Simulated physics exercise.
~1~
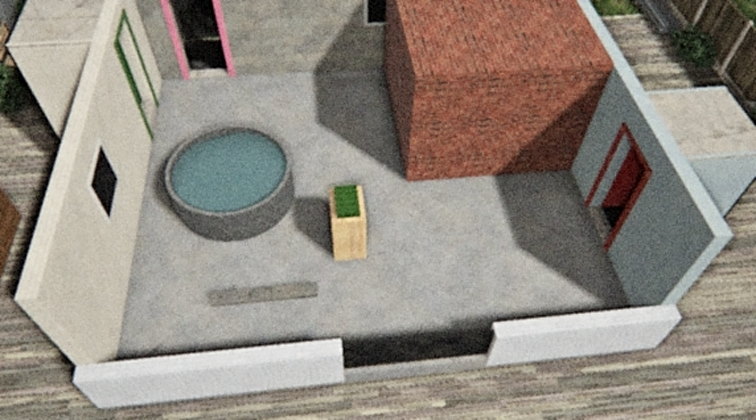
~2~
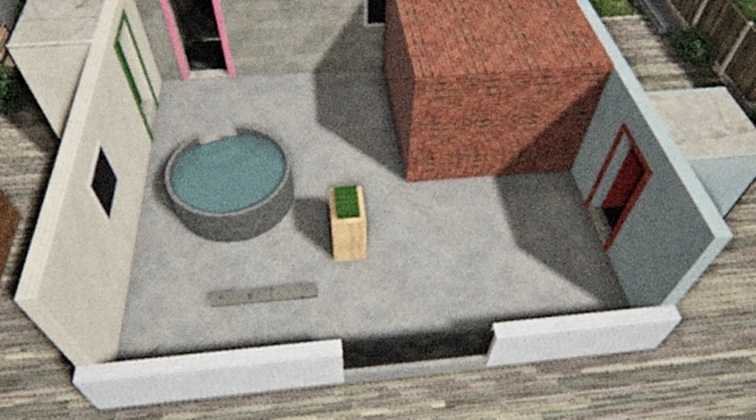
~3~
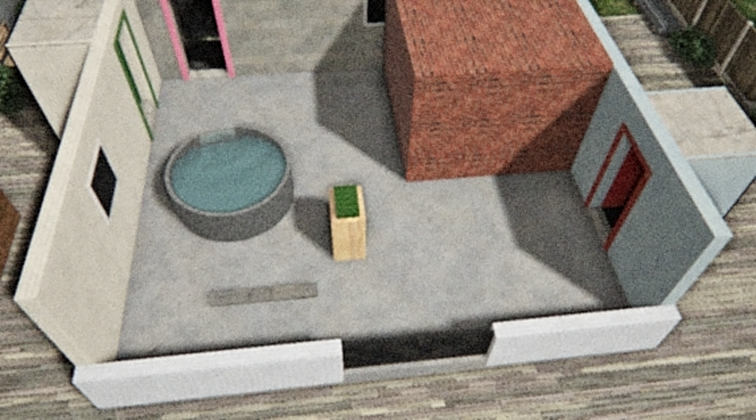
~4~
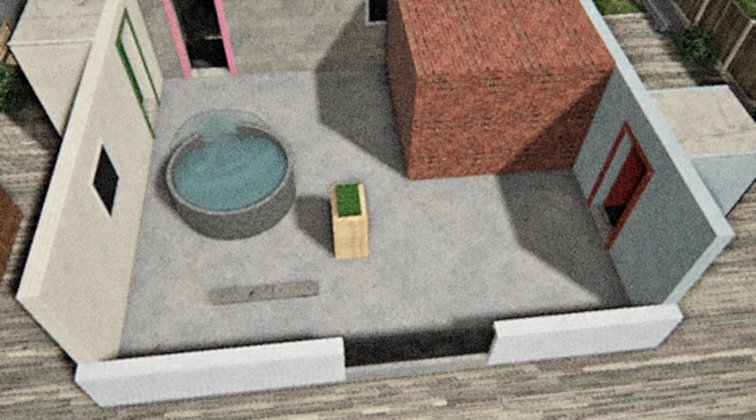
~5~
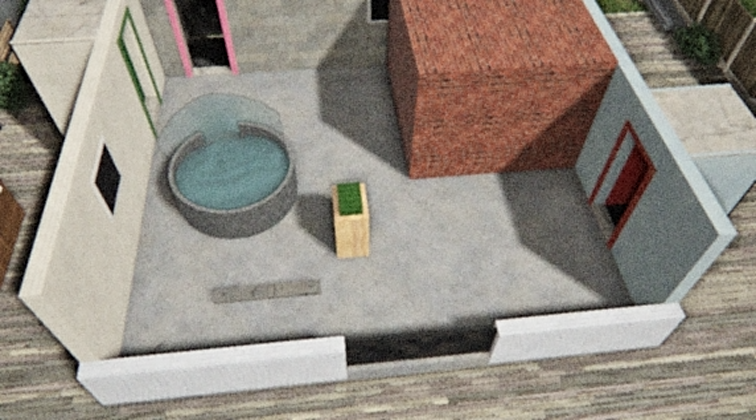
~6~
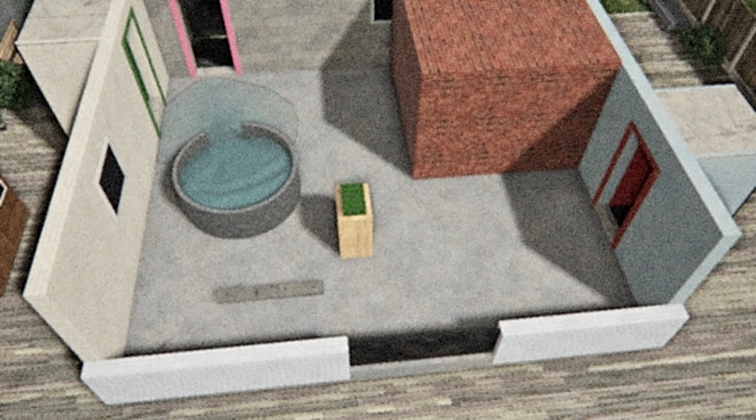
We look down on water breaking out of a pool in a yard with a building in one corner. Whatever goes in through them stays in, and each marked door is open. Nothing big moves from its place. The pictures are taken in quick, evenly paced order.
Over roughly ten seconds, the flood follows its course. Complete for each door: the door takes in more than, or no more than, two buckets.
Completed: The red door takes in no more than two buckets; the pink door takes in more than two buckets; the green door takes in no more than two buckets.
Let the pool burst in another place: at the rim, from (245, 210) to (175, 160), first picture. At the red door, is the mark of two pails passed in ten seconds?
In short: The red one is over.
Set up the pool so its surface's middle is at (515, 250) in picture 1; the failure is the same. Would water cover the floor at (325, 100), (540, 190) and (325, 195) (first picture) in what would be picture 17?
Result: Spared; inundated; inundated.
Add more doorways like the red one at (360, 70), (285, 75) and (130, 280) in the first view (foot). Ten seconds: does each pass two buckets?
So it goes runs above, then runs above, then runs below.
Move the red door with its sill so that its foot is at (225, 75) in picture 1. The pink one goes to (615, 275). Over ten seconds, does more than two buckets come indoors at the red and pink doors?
Red exceeds the limit; pink stays within it.
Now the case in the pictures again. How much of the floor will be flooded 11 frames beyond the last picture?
It comes out near 20 percent.
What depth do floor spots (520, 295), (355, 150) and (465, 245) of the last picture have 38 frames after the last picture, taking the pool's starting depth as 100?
Roughly 0 per cent, 6 per cent and 0 per cent.
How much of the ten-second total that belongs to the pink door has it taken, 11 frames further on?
That comes out to 30 per cent by my count.
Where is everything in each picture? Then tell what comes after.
In the first picture, the pool at (229, 170) is whole and still.
In the second picture, water pours out on the pool's far side and has run to a hidden place.
In the third picture, water pours out on the pool's far side and has run to a hidden place.
In the fourth picture, the front is at (201, 116), out from the gap on the pool's far side.
In the fifth picture, water pours out on the pool's far side and has run to (204, 98).
In the sixth picture, water pours out on the pool's far side and has run to (201, 83).
A moment on, water covers 15 % of the floor; the red door not reached, the pink door over two buckets in, the green door wet at the sill, nothing in.
Next, water covers 20 % of the floor; the red door not reached, the pink door far over two buckets in, the green door wet at the sill, nothing in.
Then, water covers 25 % of the floor; the red door not reached, the pink door far over two buckets in, the green door wet at the sill, nothing in.
Later, water covers 45 % of the floor; the red door not reached, the pink door far over two buckets in, the green door wet at the sill, nothing in.
In the end, water covers 75 % of the floor; the red door not reached, the pink door far over two buckets in, the green door wet at the sill, nothing in.
